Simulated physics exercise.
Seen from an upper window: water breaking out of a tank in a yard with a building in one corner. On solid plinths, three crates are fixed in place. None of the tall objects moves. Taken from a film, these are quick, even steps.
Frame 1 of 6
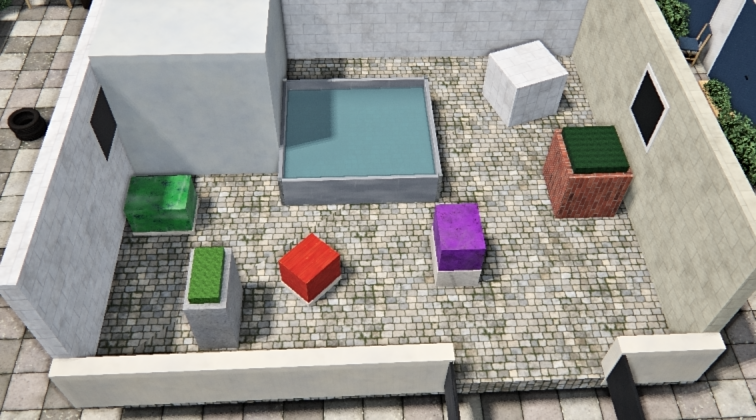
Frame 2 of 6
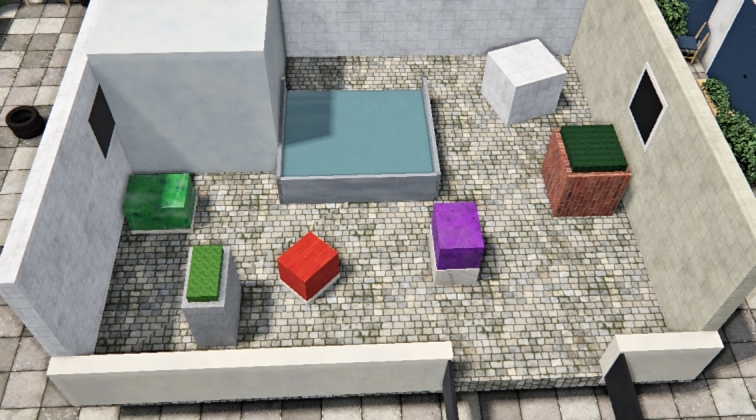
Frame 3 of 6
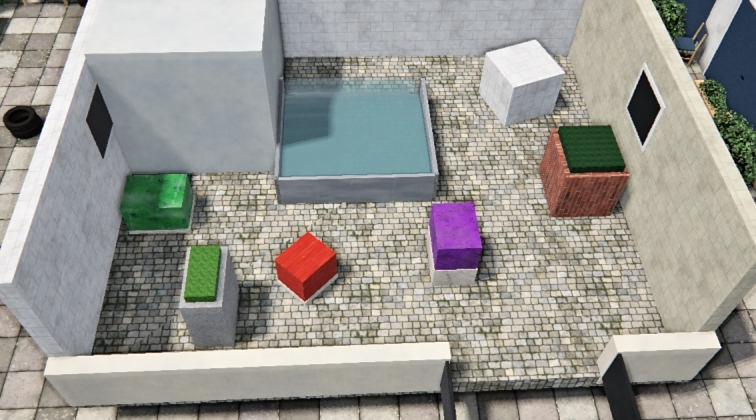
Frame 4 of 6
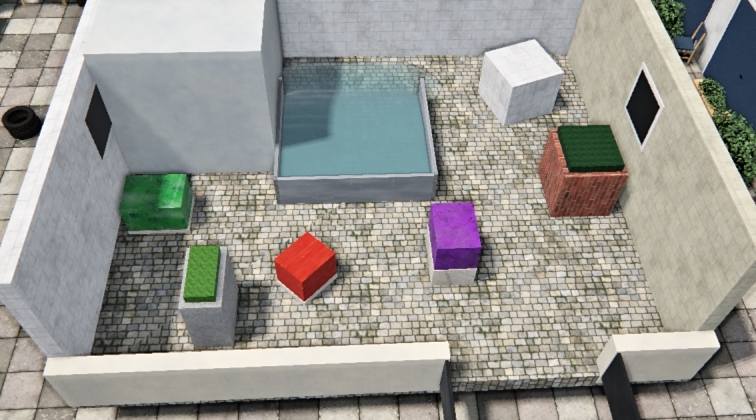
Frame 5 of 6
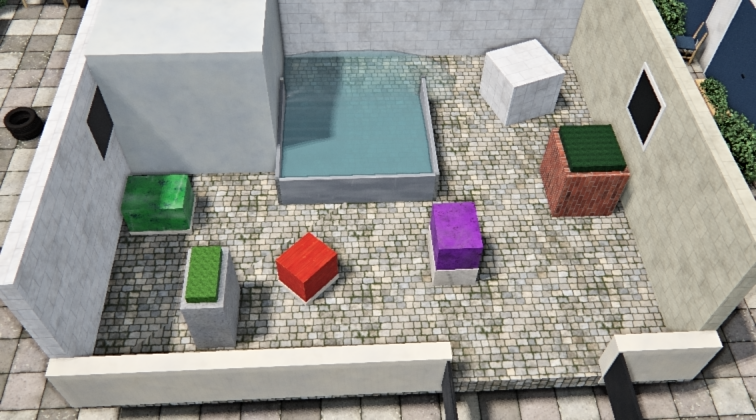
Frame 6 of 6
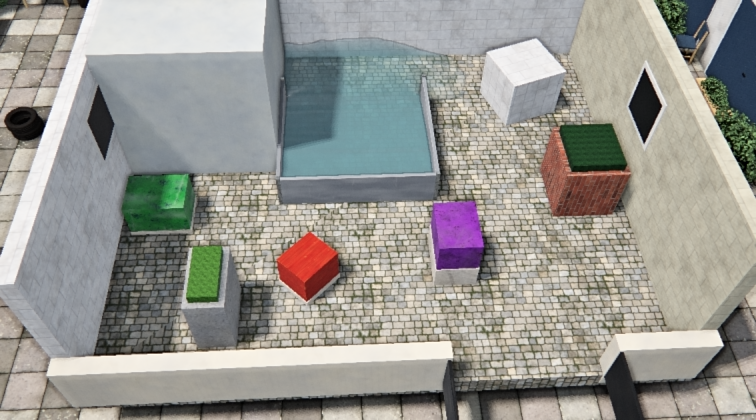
A walled yard paved in small stones, with a plain pale building filling its back left corner, is seen from high above. A grey tank of blue-green water stands beside it, with green blocks at left, a red one in front, a purple one right of centre, and white and dark-green-topped brick ones at right. Water breaks from the tank's far side and spreads over the paving towards the back wall and rightward.
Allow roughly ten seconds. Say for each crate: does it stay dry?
The red crate ends up dry; the purple crate ends up dry; the green crate ends up dry.
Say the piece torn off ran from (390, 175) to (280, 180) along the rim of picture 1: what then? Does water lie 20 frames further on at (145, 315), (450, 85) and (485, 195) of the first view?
One by one, they turn out drenched, not soaked and not soaked.
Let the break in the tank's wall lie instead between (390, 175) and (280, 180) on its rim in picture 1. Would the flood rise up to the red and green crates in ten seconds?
My reading: Red gets drenched, green gets drenched.
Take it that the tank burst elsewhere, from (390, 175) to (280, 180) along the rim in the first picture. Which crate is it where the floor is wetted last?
The one in green, by my reading.
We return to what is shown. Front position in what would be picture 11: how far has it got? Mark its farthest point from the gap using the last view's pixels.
I'd say around (511, 56).
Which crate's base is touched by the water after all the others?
Pick: The green one.
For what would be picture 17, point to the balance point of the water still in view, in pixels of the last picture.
Somewhere near (369, 104).
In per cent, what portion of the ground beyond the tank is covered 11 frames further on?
Roughly 15 percent, I'd say.
A moment on, water covers 10 % of the floor; the red crate not reached, the purple crate not reached, the green crate not reached.
Next, water covers 15 % of the floor; the red crate not reached, the purple crate not reached, the green crate not reached.
Then, water covers 30 % of the floor; the red crate water round its plinth, the purple crate not reached, the green crate not reached.
Later, water covers 50 % of the floor; the red crate water round its plinth, the purple crate water round its plinth, the green crate not reached.
In the end, water covers 75 % of the floor; the red crate stayed above the water, the purple crate stayed above the water, the green crate stayed above the water.
